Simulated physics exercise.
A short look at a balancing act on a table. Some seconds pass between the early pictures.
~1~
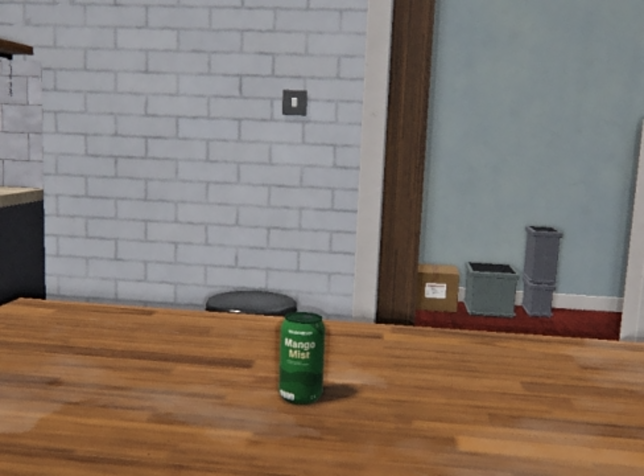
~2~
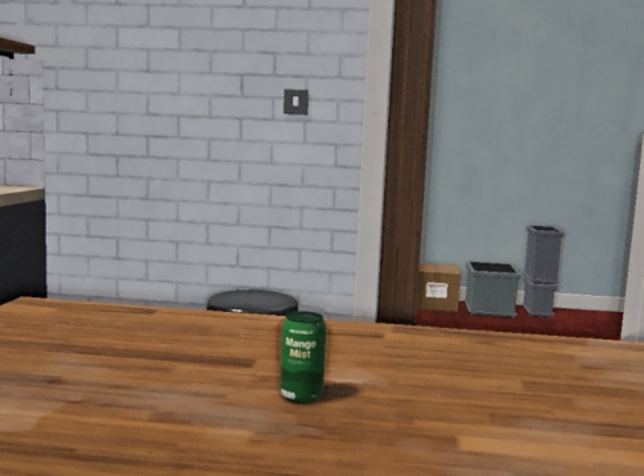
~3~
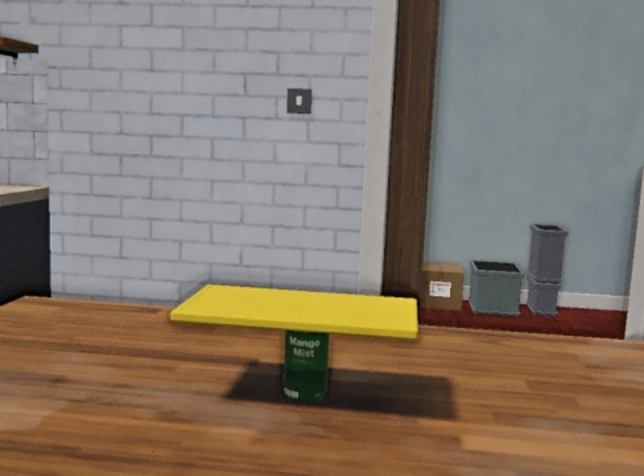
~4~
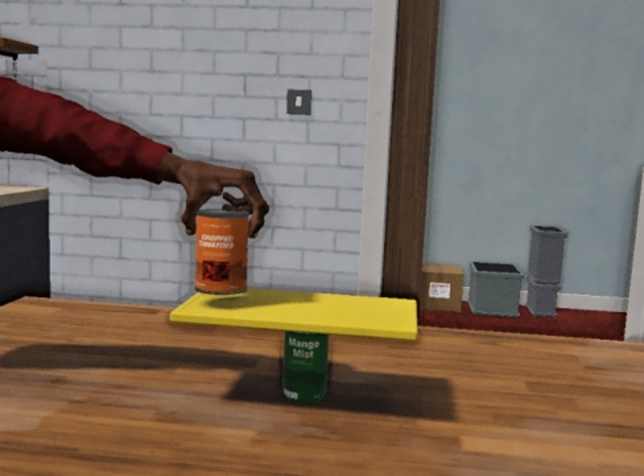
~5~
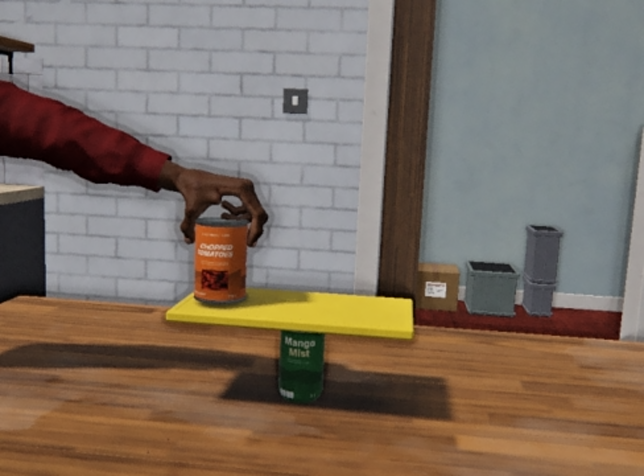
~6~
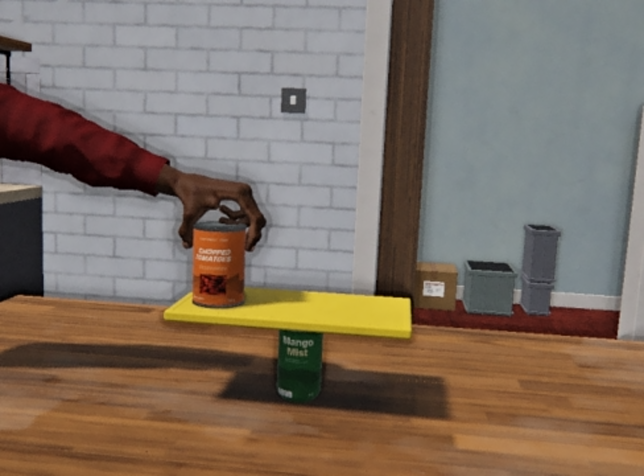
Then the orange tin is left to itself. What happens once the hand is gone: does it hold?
In the end the stack gives way.
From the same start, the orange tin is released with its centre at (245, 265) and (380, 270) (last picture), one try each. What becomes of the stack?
First try: It comes apart; second try: It gives way.
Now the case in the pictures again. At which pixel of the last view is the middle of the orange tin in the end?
Near (79, 379).
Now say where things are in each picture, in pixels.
In the first frame, the last thing is not in view yet; green can (302, 358).
In the second frame, the last thing is not in view yet; green can (303, 357).
In the third frame, the last thing is not in view yet; green can (306, 356).
The fourth frame shows still above its spot; orange tin (222, 251); green can (306, 357).
The fifth frame shows still above its spot; orange tin (221, 260); green can (302, 357).
The sixth frame shows in place under the hand; orange tin (219, 264); green can (300, 356).
Then, 0.30 s later than the last frame, orange tin now fallen; yellow lid tilted by 26°.
Then, 0.50 s later than the last frame, yellow lid tilted by 55°.
Then, 0.70 s later than the last frame, yellow lid tilted by 37°.
Then, 1.10 s later than the last frame, yellow lid now fallen.
When it is over, fallen, orange tin and yellow lid; green can as before. End places, in pixels of the last picture, orange tin near (79, 379). The stack loses its balance.
